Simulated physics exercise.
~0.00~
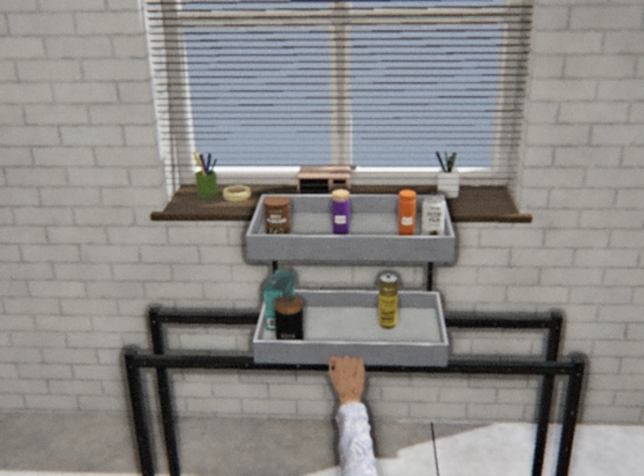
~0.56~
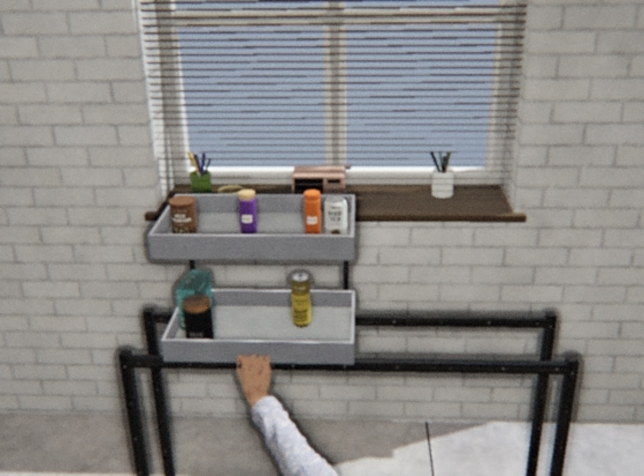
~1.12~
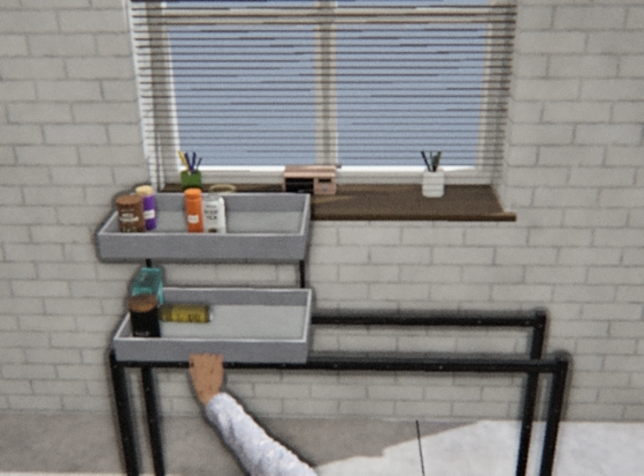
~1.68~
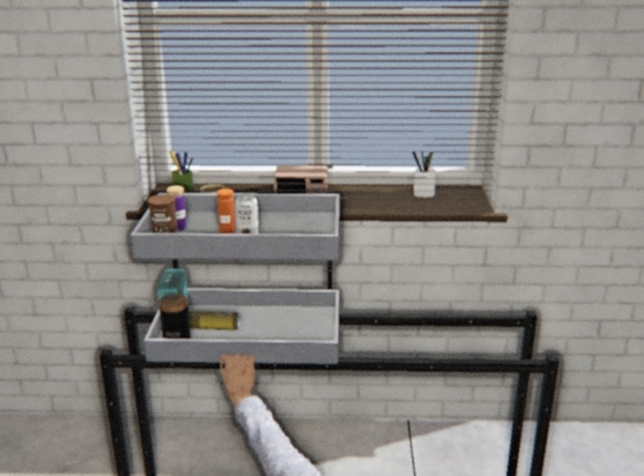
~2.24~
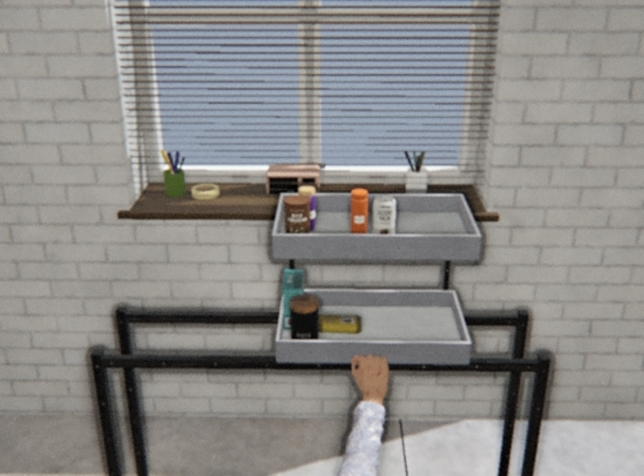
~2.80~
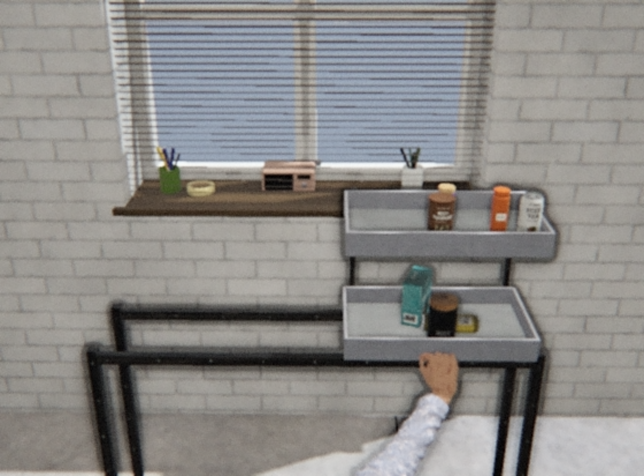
A two-tier tray slides left, toppling a yellow container, then moves right beside a hand.
